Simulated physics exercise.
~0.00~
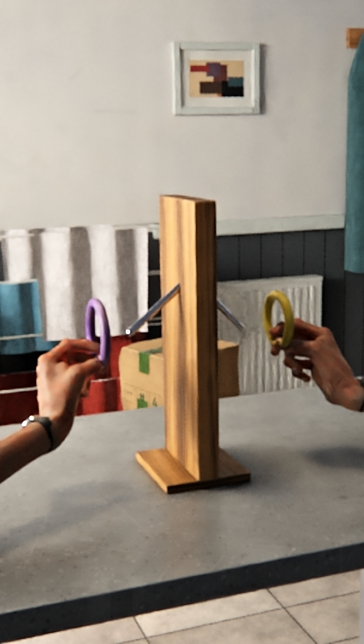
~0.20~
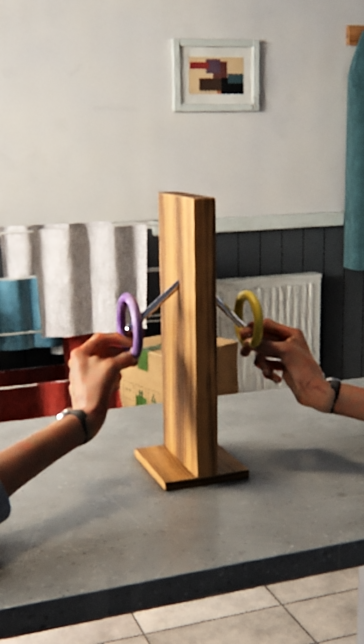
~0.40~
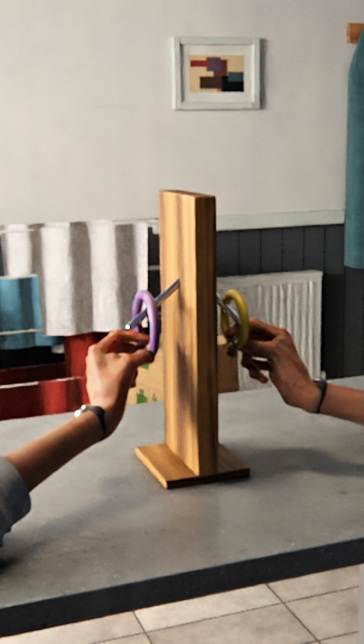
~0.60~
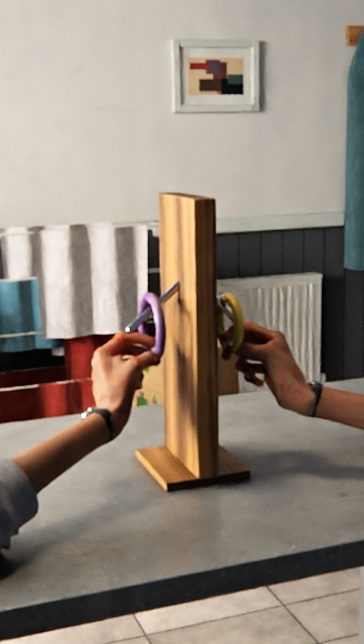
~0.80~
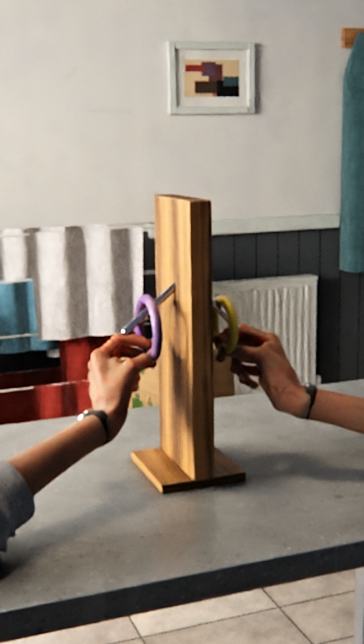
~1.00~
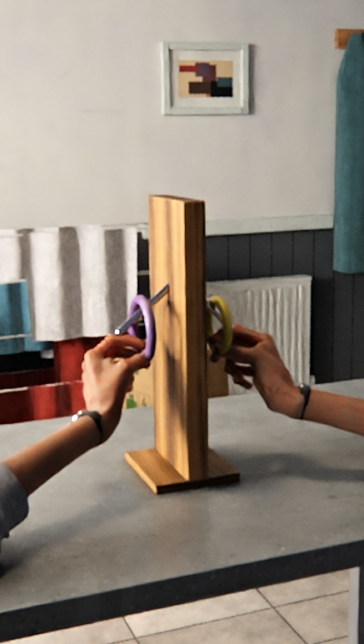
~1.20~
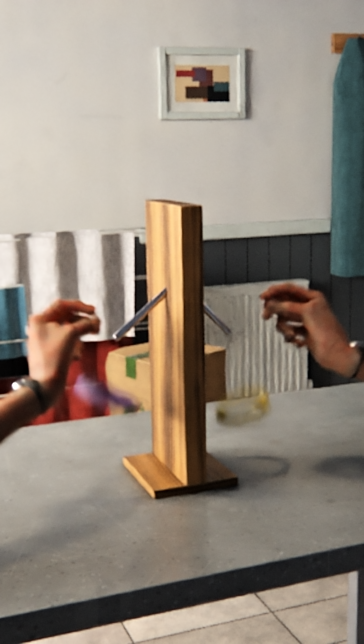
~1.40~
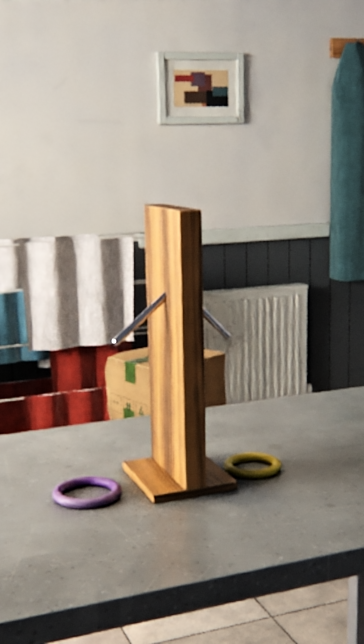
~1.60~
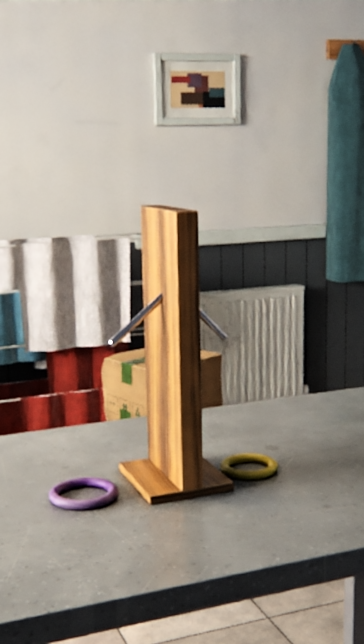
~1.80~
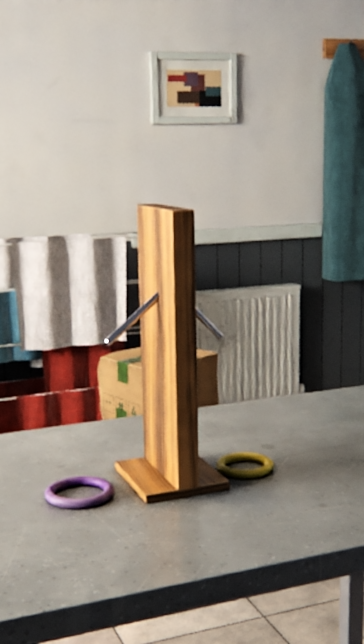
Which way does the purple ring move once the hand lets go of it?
The purple ring moves down, dropping from the sloping peg to the table.
